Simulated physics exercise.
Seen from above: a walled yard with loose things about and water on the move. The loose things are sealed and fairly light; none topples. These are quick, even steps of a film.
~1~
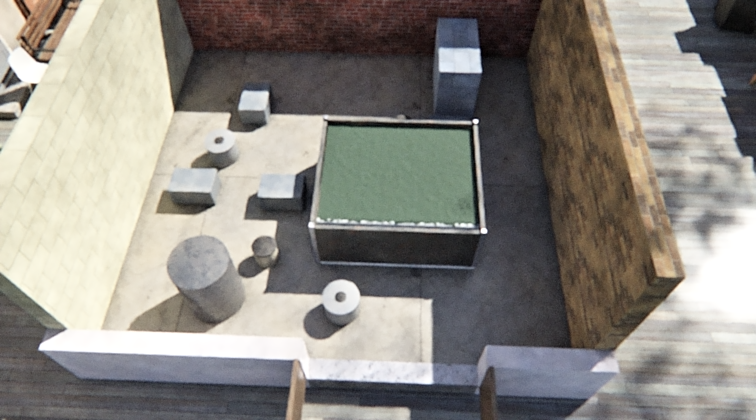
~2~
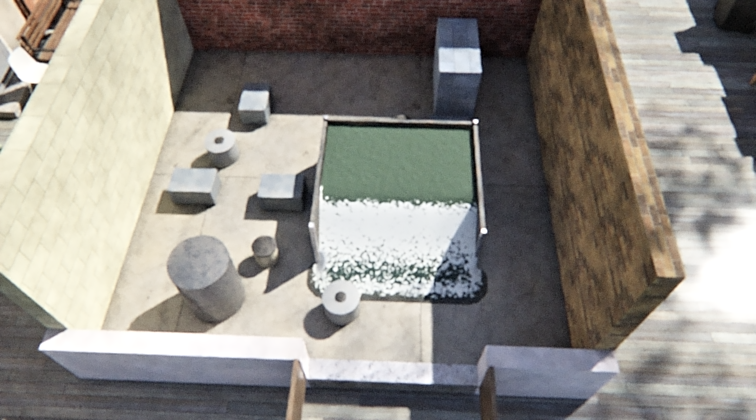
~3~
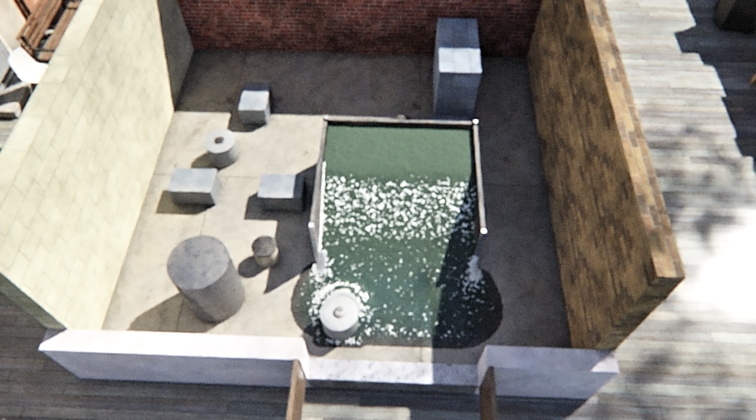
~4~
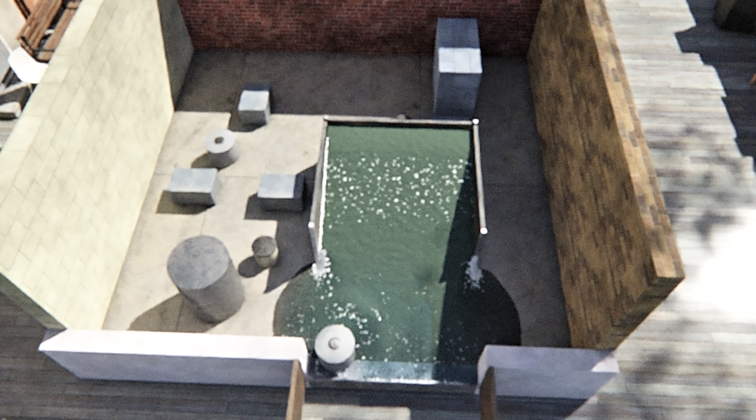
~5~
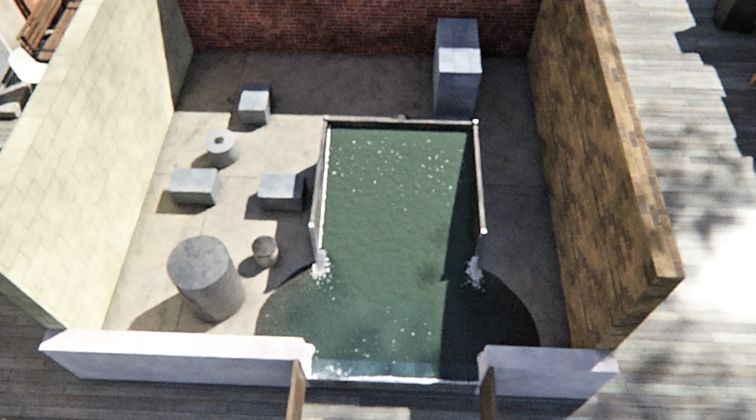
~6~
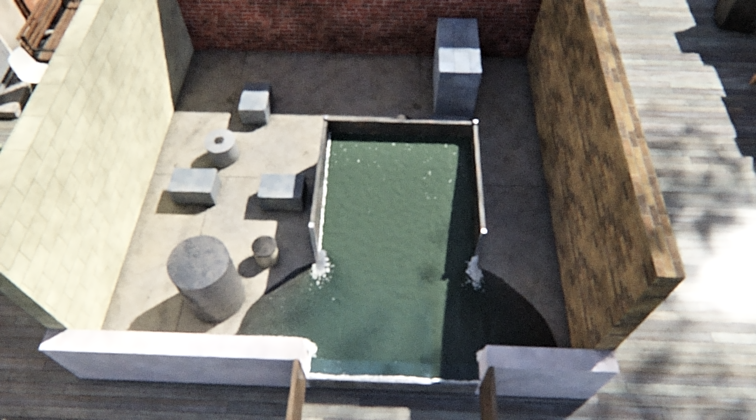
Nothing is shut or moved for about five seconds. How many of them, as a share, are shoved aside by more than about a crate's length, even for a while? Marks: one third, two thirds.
It is less than a third.
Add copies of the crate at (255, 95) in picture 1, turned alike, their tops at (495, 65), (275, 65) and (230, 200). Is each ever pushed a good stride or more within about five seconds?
In turn: Under that, less than that, no.
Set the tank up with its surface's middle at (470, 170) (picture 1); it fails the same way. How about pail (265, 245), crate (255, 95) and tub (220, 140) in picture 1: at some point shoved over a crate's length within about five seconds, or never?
In turn: That far or more, never so far, not that far.
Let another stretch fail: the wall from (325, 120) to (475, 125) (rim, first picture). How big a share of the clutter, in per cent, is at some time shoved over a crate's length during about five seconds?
Some 80 per cent.
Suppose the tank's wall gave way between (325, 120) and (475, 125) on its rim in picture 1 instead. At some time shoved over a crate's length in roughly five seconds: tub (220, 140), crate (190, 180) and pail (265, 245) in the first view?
One after the other: Moved that far, moved that far, that far or more.
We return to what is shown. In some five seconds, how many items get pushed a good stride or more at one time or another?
1 of them.
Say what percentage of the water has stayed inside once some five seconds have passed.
About 34 per cent.
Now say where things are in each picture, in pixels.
A crate at (255, 96) rests on the ground; a tub at (219, 141) rests on the ground; 0 of 8 have shifted, in the first picture.
A crate at (255, 96), on the bottom; a tub at (219, 141), on the bottom; 0 of 8 have shifted, in the second picture.
A crate at (255, 96), on the bottom; a tub at (219, 141), on the bottom; 1 of 8 have shifted, in the third picture.
A crate at (255, 96), on the bottom; a tub at (219, 141), on the bottom; 1 of 8 have shifted, in the fourth picture.
A crate at (255, 96), on the bottom; a tub at (219, 141), on the bottom; 1 of 8 have shifted, in the fifth picture.
A crate at (255, 96) rests on the ground; a tub at (219, 141) rests on the ground; 1 of 8 have shifted, in the sixth picture.
A moment on, 1 of 8 are well off their spots; 0 afloat.
Next, 1 of 8 are well off their spots; 0 afloat.
Later, 1 of 8 are well off their spots; 0 afloat.
In the end, 1 of 8 are well off their spots, and 1 have been at some point; 0 afloat.
